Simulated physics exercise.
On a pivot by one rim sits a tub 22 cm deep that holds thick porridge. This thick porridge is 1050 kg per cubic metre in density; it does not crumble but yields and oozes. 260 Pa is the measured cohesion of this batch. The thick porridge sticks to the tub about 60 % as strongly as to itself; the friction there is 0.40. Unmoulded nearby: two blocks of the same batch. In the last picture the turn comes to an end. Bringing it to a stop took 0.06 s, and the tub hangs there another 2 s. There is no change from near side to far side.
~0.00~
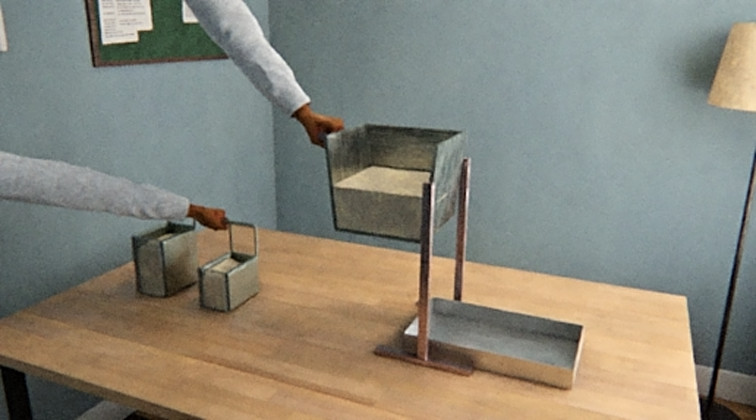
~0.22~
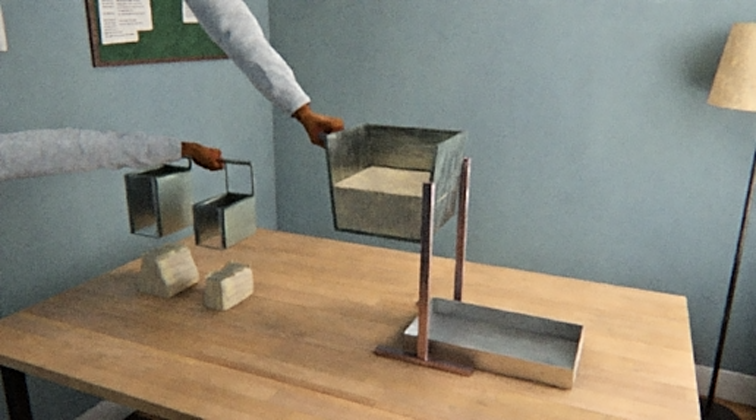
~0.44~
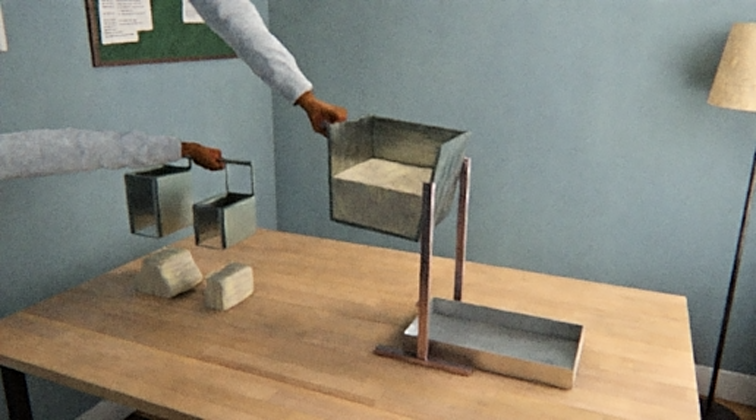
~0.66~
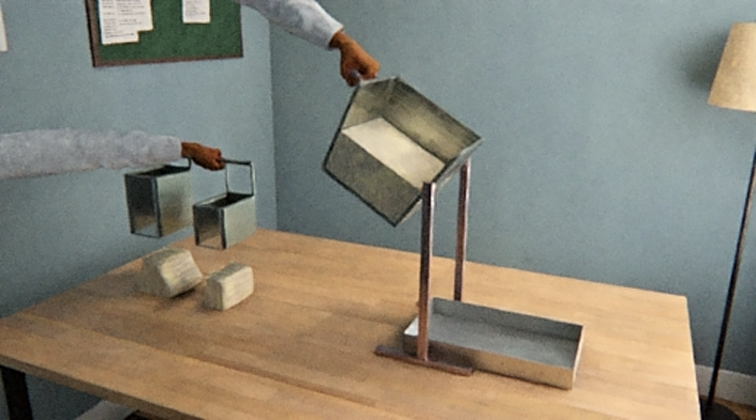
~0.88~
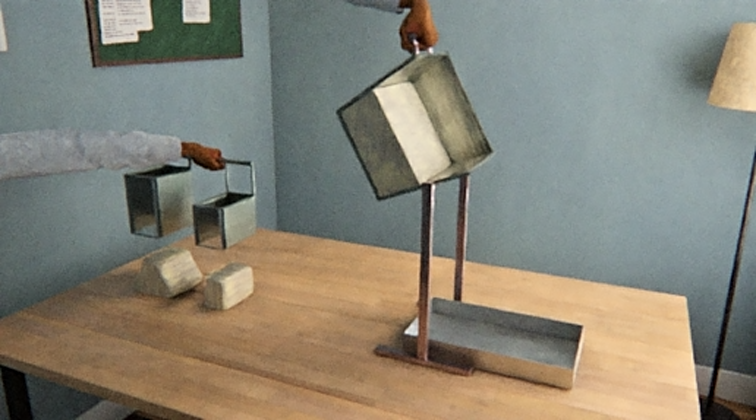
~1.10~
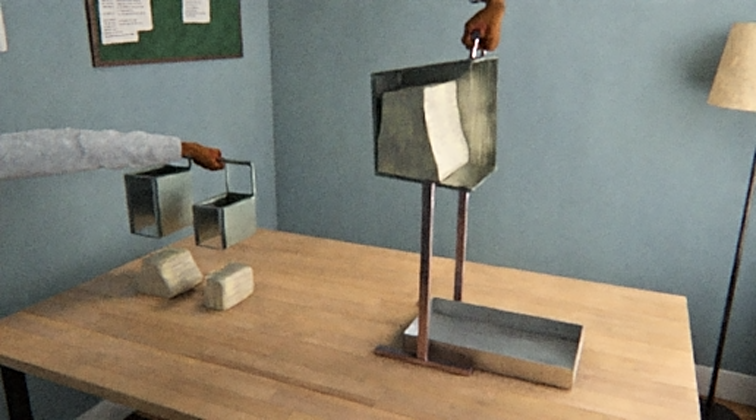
We see one hand lift two metal containers off pale blocks, which sag slightly on a wooden table, while another hand swings a metal tub of thick, pale material clockwise on its stand, raising it above an empty tray.
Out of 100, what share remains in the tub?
66 out of 100.
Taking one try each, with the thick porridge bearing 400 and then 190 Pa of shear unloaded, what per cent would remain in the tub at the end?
About 80 % first, about 60 % second.
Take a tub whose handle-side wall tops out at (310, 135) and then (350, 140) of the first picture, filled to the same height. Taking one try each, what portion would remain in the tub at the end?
First try about 50 per cent, second around 100 per cent.
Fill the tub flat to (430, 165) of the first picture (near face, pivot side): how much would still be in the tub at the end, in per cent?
In that case, around 35 percent.
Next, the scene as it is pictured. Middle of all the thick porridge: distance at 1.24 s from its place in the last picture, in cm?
5 cm.
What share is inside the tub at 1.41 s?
Close to 85 in a hundred.
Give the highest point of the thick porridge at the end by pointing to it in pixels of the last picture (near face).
Roughly at pixel (403, 143).
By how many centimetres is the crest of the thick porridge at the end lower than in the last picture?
About 12 cm.
After 1.24 s, the tub is at 87 degrees and holds 100 %.
After 1.41 s, the tub is at 87 degrees and holds 84 %.
After 1.58 s, the tub is at 87 degrees and holds 68 %.
After 1.75 s, the tub is at 87 degrees and holds 66 %.
After 3.10 s, at the end, the tub is at 87 degrees and holds 66 %.
